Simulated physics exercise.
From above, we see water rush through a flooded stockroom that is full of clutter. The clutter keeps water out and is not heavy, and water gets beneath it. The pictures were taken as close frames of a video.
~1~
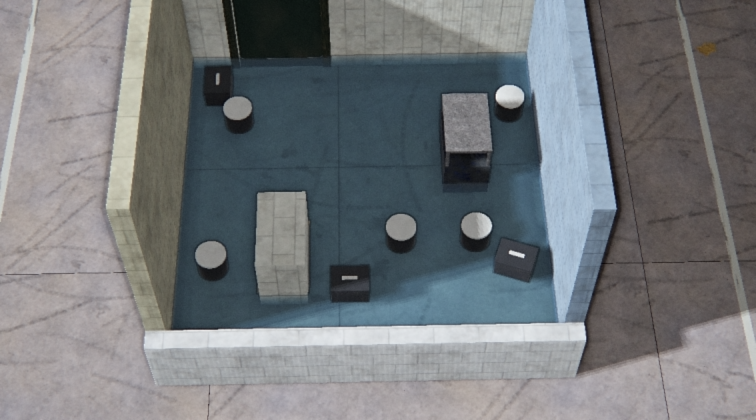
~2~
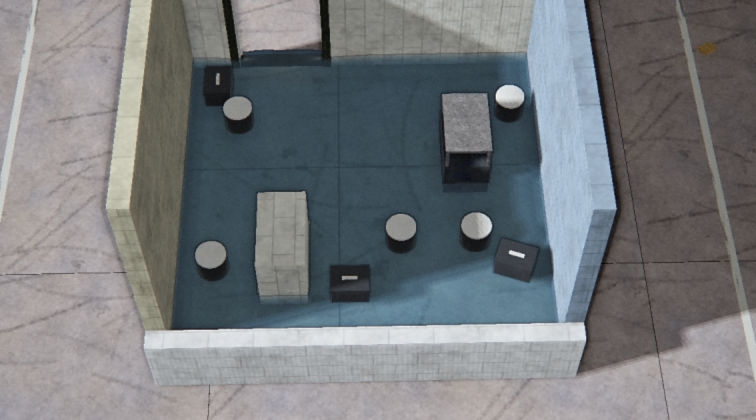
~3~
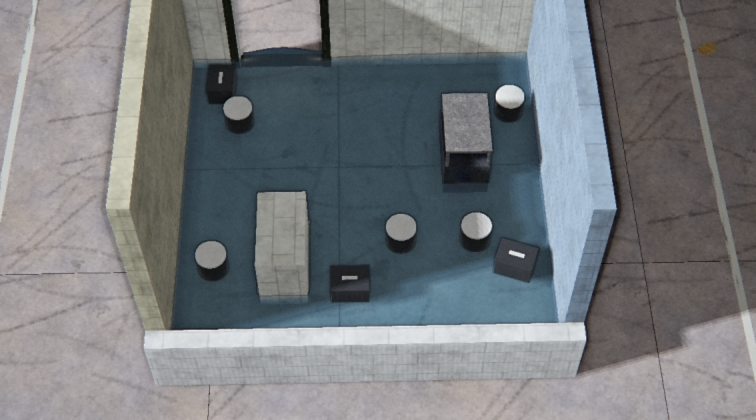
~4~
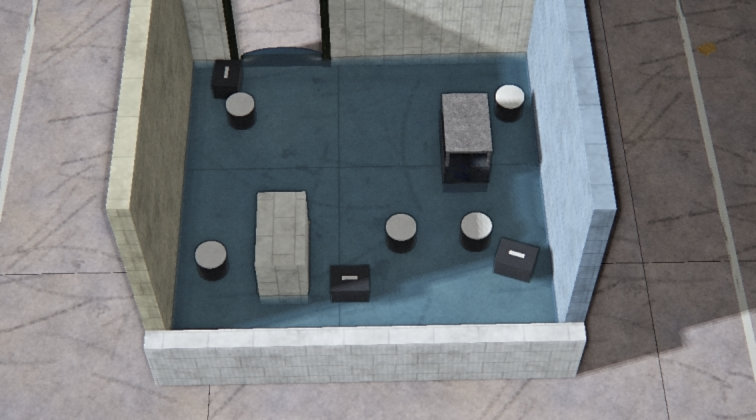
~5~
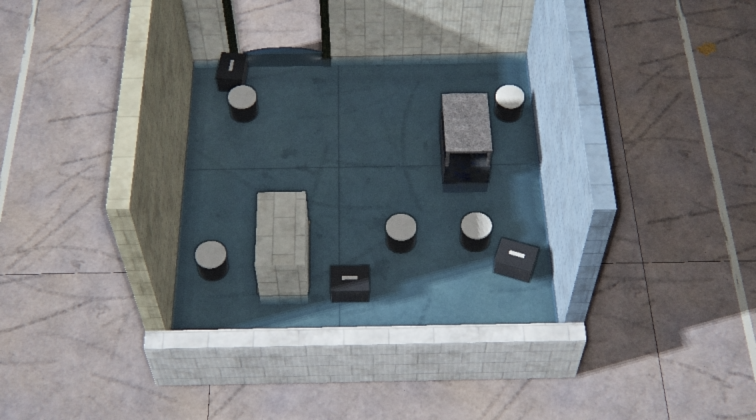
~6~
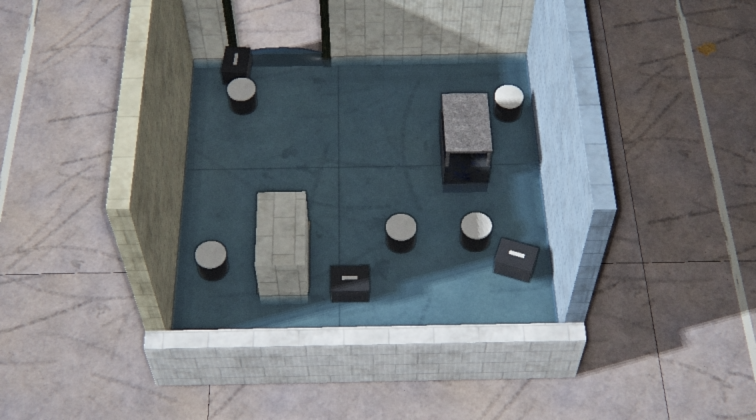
In this clip, a blue-floored room holding blocks and dark round and box-shaped containers is seen from above; the dark doorway panel disappears, then the box beside it shifts right and slightly back, and the nearby round container edges backward.
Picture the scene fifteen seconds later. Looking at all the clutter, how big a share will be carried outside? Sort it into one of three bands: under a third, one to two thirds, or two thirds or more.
It falls in the lowest band, under a third.
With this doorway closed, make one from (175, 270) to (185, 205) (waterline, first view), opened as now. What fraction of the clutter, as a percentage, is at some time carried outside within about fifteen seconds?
It works out to some 50 in a hundred.
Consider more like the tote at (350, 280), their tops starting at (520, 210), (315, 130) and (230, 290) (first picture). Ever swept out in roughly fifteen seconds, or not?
Outcomes in turn are not expelled, expelled, not expelled.
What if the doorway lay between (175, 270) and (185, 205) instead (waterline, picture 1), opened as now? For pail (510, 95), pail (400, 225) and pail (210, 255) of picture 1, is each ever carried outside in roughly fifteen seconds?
In that order: No, stays, washed out.
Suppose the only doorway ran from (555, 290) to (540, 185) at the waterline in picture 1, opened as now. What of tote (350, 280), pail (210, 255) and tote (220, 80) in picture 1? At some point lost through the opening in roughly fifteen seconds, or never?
Going through them in turn: Escaped; remains behind; remains behind.
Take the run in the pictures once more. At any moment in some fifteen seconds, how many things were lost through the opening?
I count 2 of them.
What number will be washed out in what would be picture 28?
I count 2 altogether.
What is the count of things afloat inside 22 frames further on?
You get 6.
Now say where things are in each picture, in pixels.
A tote at (218, 80), afloat; a pail at (237, 107), afloat; 0 of 8 have shifted, in the first picture.
A tote at (218, 80) floats; a pail at (237, 107) floats; 0 of 8 have shifted, in the second picture.
A tote at (221, 78), afloat, close to its start; a pail at (238, 107), afloat; 1 of 8 have shifted, in the third picture.
A tote at (227, 73), afloat, close to its start; a pail at (240, 104) floats, close to its start; 2 of 8 have shifted, in the fourth picture.
A tote at (231, 66) floats, close to its start; a pail at (242, 96) floats, close to its start; 2 of 8 have shifted, in the fifth picture.
A tote at (236, 59), afloat, a stride from its start; a pail at (241, 89), afloat, close to its start; 2 of 8 have shifted, in the sixth picture.
A moment on, 0 of 8 are out; 8 afloat.
Next, 2 of 8 are out; 6 afloat.
Later, 2 of 8 are out; 6 afloat.
In the end, 2 of 8 are out; 6 afloat.
